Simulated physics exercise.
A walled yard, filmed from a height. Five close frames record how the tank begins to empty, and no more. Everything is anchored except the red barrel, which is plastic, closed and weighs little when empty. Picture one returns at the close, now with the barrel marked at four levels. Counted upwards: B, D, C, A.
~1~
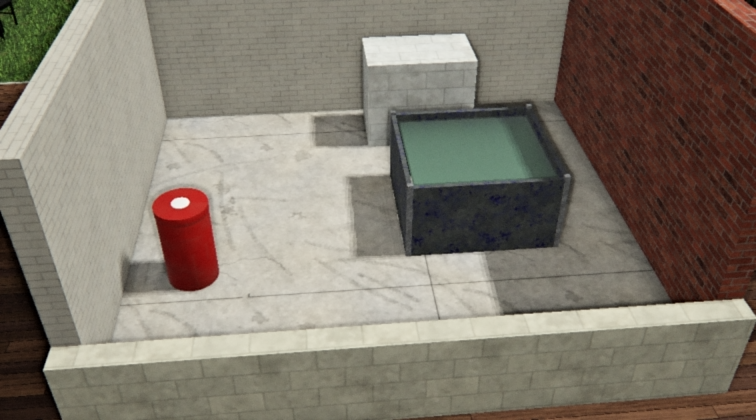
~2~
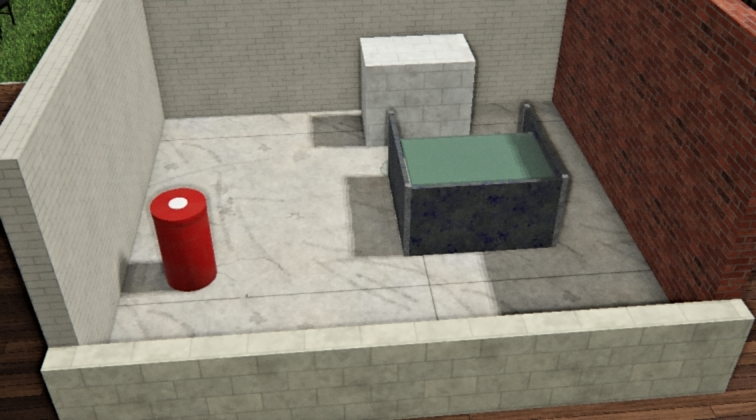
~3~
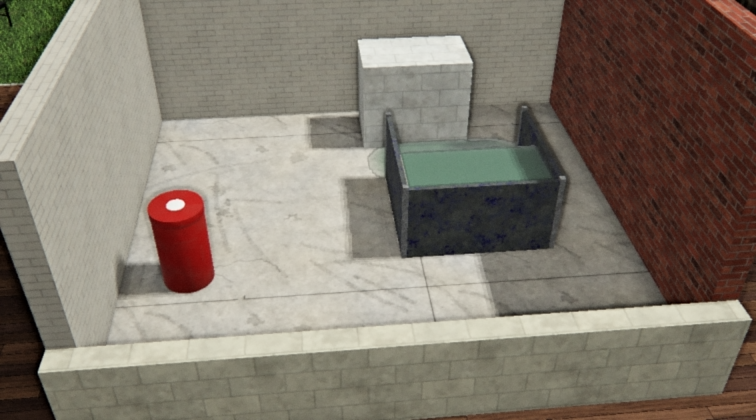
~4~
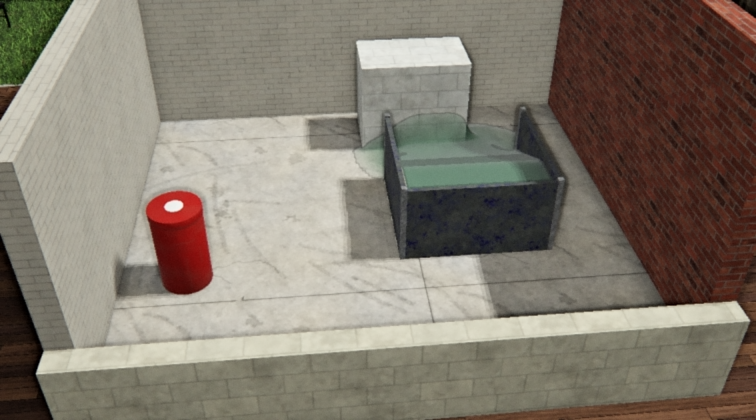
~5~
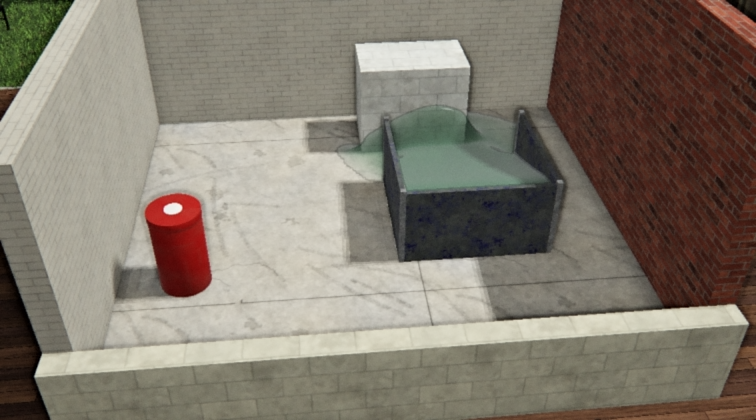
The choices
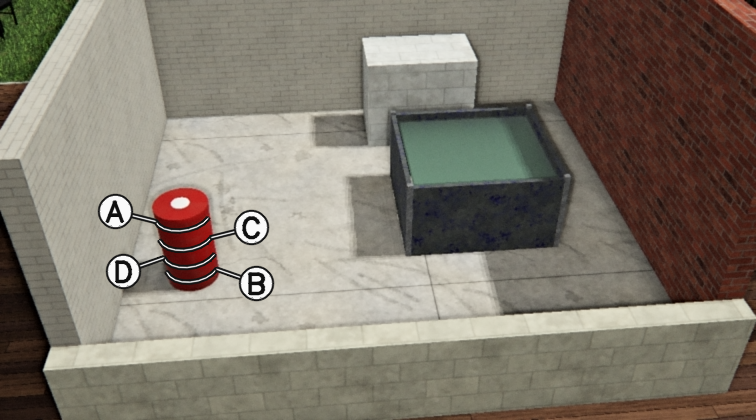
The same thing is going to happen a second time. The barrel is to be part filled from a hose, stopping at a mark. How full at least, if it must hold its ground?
B.
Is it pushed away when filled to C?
No.
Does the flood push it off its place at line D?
No, that is safe.
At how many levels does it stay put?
All four.
On the marked copy, A at (179, 231); B at (190, 282); C at (183, 250); D at (187, 267); from the bottom up B, D, C, A.
If A is chosen, it does not move.
If B is chosen, it does not move.
If C is chosen, it does not move.
If D is chosen, it does not move.
